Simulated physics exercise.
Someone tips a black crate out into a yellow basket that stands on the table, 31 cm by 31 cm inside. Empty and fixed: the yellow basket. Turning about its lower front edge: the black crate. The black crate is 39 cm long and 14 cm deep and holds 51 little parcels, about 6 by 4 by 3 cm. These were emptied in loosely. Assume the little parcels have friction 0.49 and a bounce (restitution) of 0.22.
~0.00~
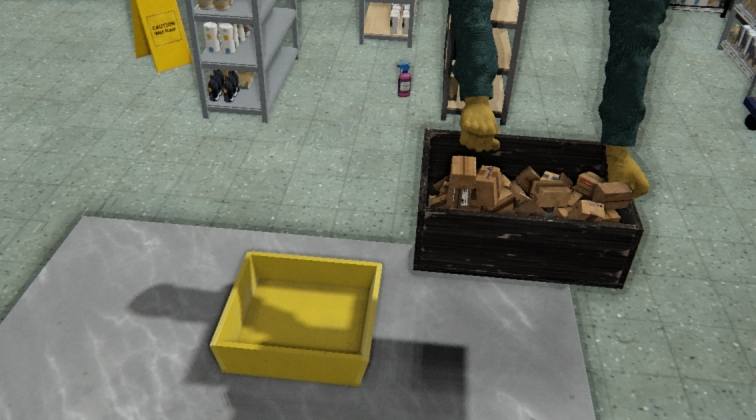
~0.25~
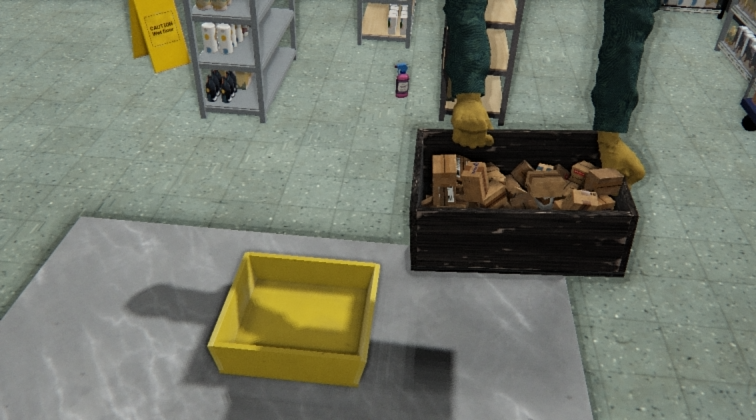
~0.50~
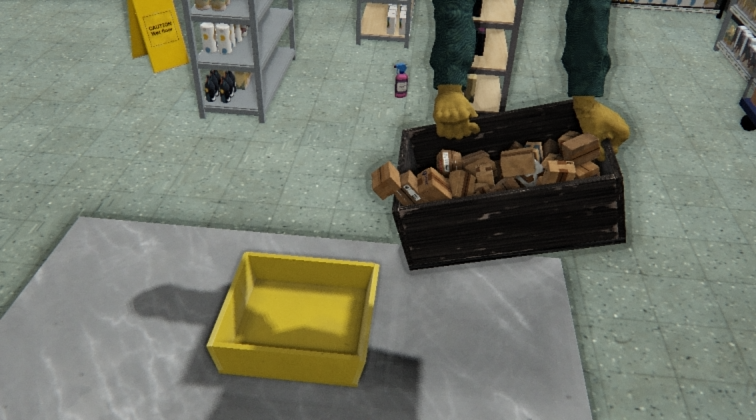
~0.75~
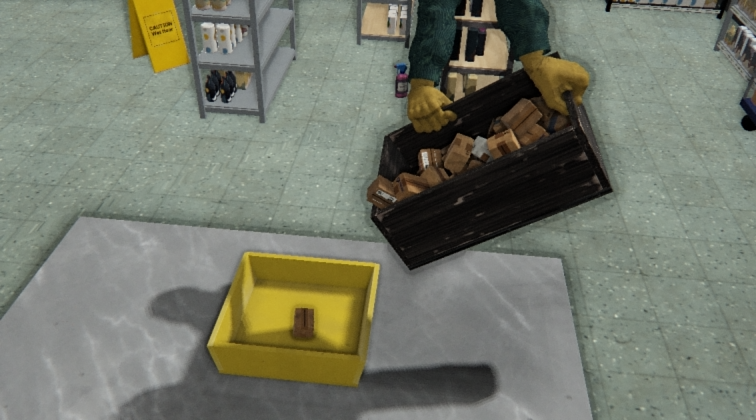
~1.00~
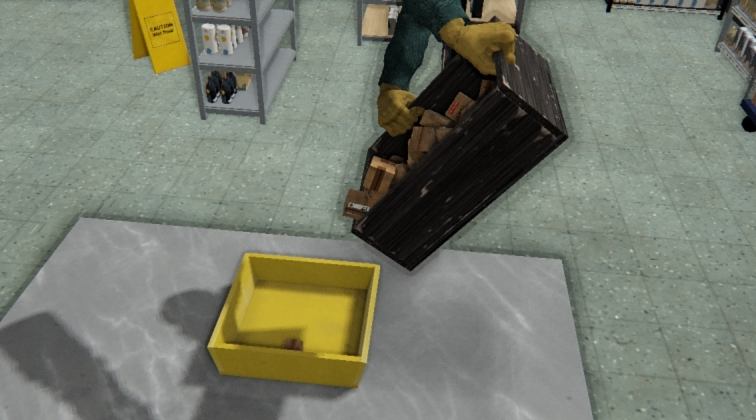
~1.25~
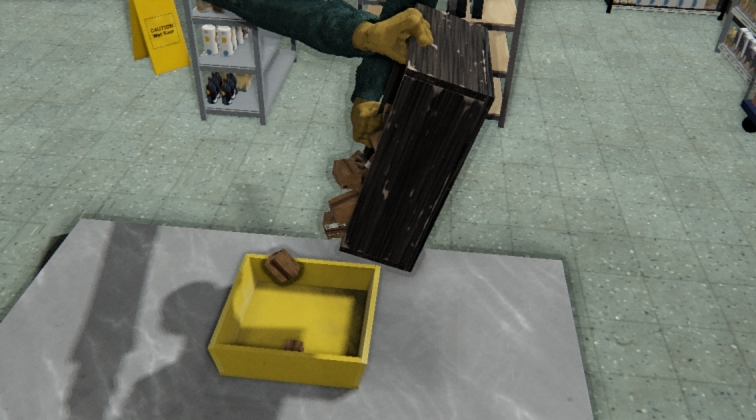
A black crate filled with small brown parcels tilts steadily leftward in two yellow-gloved hands, seen from above in a store-like room with pale green floor tiles. Below it, a yellow basket sits on a grey table, with shelves and a yellow caution sign behind. The green-sleeved arms raise the crate's right side until it stands steeply, while a few parcels drop out toward the basket.
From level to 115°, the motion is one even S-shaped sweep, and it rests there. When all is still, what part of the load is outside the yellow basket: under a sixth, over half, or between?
Of the little parcels, fewer than a sixth end outside the yellow basket.
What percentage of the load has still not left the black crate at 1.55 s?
Some 75 per cent.
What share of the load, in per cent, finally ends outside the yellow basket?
Share of items: Approx. 5 %.
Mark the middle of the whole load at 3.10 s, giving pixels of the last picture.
Somewhere near (286, 316) in pixels.
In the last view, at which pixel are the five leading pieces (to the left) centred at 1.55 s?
The five leading pieces sit around (271, 308) in the last view.
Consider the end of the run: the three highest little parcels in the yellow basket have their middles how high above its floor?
About 11 cm.
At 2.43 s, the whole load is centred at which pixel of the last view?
Somewhere around (288, 314) in pixels.
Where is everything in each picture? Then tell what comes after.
In the first picture (places track the rim corner closest to us here), black crate (636, 227); yellow basket (363, 358); tipped 0°; all still inside.
In the second picture, black crate (631, 213); tipped 5°.
In the third picture, black crate (614, 176); tipped 17°; 1 out, the lowest parcel at (386, 181).
In the fourth picture, black crate (572, 127); tipped 34°; 1 out, the lowest parcel at (304, 322).
In the fifth picture, black crate (497, 87); tipped 54°; 2 out, the lowest parcel at (292, 354).
In the sixth picture, black crate (405, 74); yellow basket (361, 360); tipped 74°; 3 out, the lowest parcel at (292, 354).
After 1.55 s, tilt 96°; 38 still in the black crate, 5 in the yellow basket and 8 in the air.
After 1.91 s, tilt 113°; 22 still in the black crate, 18 in the yellow basket, 2 outside the yellow basket and 9 in the air.
After 2.43 s, tilt 115°; 4 still in the black crate, 42 in the yellow basket, 3 outside the yellow basket and 2 in the air.
Final count (at 3.10 s), 48 in the yellow basket and 3 outside the yellow basket. Asked share, 3 of 51, 6 per cent.
